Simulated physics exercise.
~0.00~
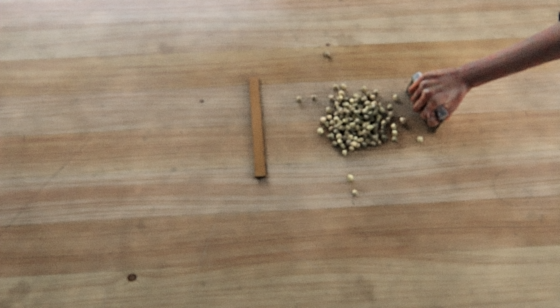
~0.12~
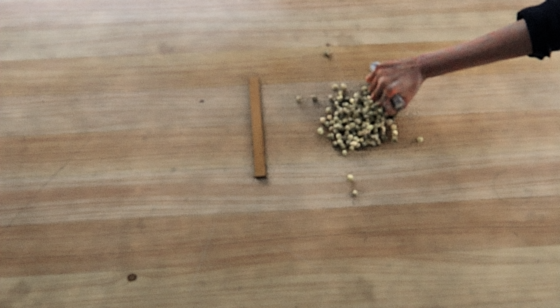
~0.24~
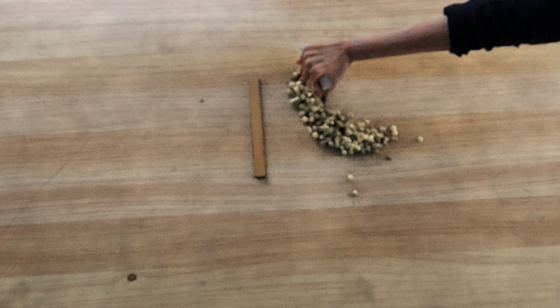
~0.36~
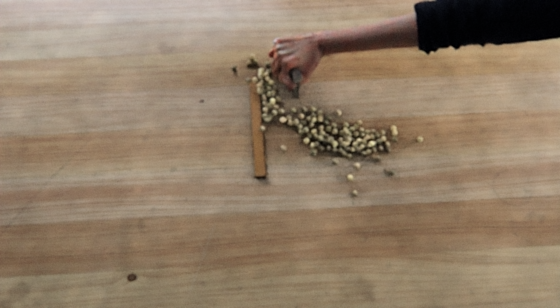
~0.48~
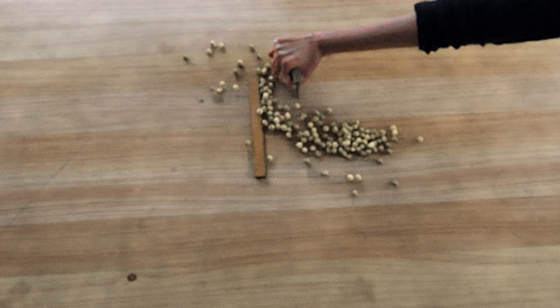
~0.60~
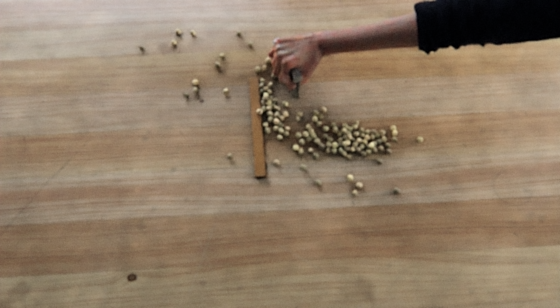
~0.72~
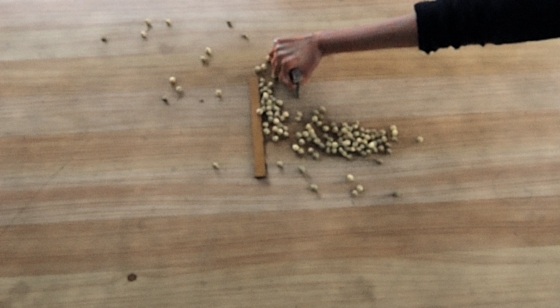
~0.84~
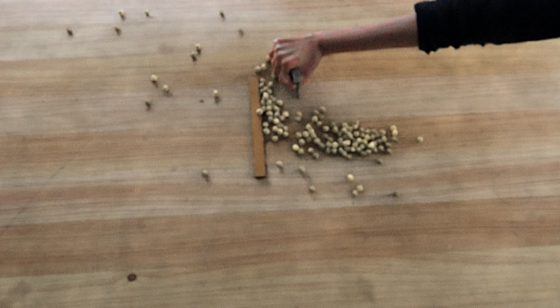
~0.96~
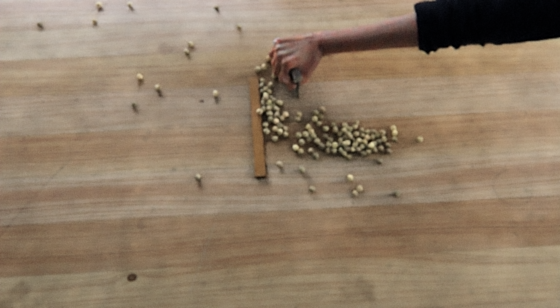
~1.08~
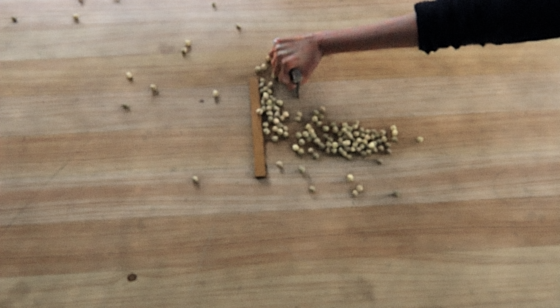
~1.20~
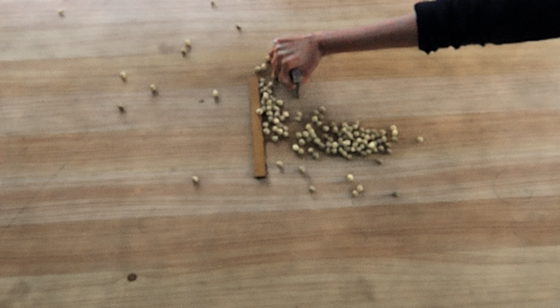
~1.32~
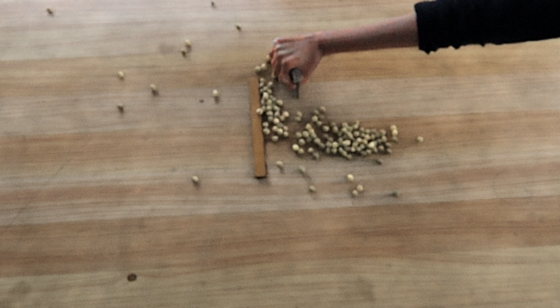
A hand swept a pile of small round nuts leftward across a wooden table toward a fixed wooden strip, then stopped at its upper end, while some nuts rolled past to the left and most stayed heaped on the right.
